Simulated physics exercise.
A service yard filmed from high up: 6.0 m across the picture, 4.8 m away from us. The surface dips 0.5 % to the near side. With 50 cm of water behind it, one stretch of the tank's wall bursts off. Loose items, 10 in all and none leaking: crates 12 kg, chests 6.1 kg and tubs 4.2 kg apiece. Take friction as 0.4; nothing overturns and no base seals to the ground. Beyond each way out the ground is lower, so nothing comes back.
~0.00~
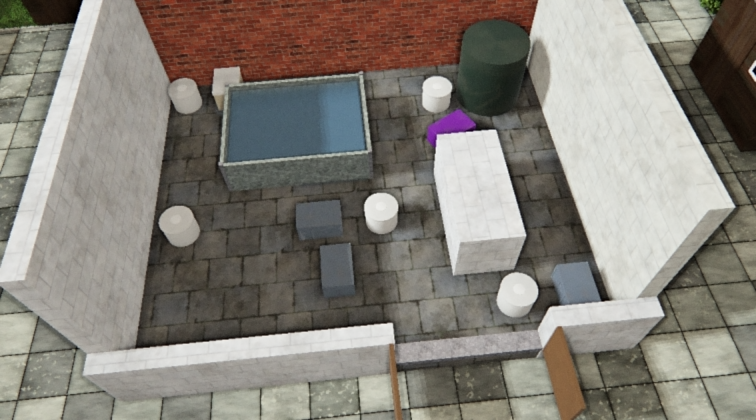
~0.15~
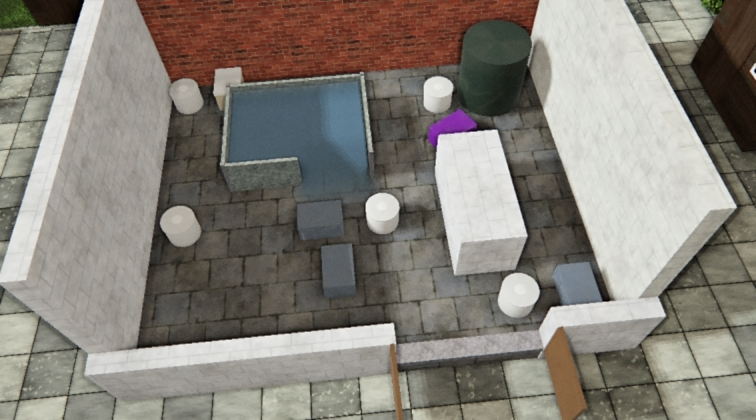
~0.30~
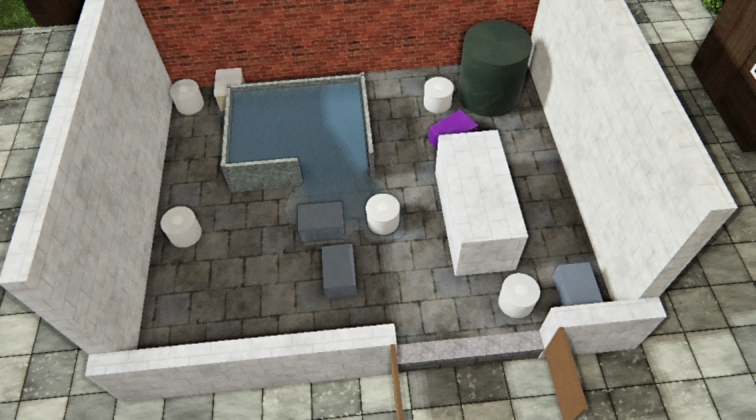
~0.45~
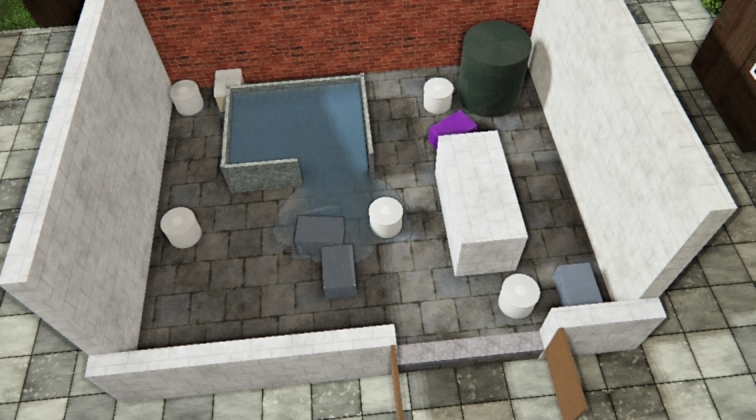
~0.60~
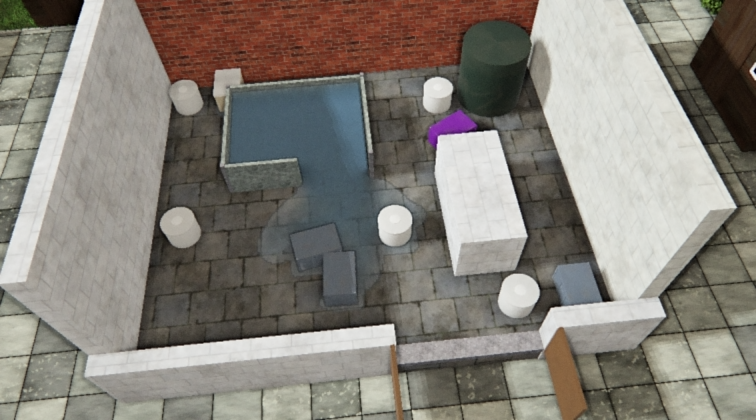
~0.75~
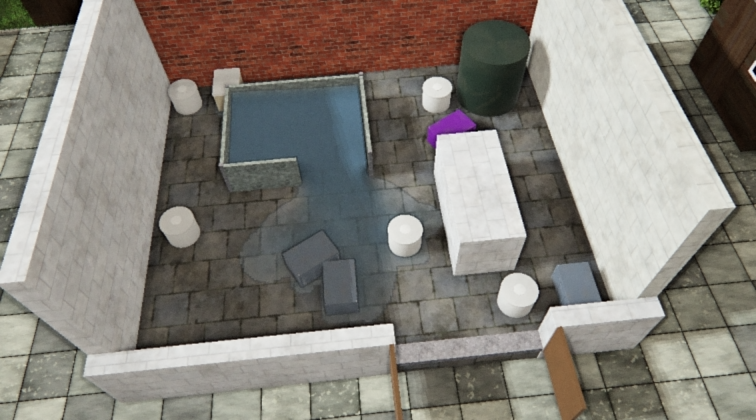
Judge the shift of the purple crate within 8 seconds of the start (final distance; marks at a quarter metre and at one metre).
Purple crate holds its place.
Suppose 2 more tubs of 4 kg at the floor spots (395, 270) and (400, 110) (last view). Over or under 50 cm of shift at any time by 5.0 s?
In turn: Over, under.
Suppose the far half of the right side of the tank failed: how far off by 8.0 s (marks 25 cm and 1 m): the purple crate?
In that case the purple crate travels far.
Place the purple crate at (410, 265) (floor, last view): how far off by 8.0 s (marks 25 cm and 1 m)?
It travels far.
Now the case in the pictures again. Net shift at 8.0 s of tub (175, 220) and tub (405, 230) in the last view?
In that order: 200 cm, washed out.
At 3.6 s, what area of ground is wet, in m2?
Some 14 m2.
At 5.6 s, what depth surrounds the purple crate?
About 0 cm.
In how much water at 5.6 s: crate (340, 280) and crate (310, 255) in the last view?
Roughly 9 and 4 cm.
After 1.6 s the purple crate is near (452, 126), 0.0 m from its start, aground; 0 of 10 are out; 2 afloat.
After 3.6 s the purple crate is near (452, 126), 0.0 m from its start, aground; 1 of 10 are out; 2 afloat.
After 5.6 s the purple crate is near (452, 126), 0.0 m from its start, aground; 1 of 10 are out; 3 afloat.
After 8.0 s the purple crate is near (452, 126), 0.0 m from its start, aground; 1 of 10 are out; 5 afloat.
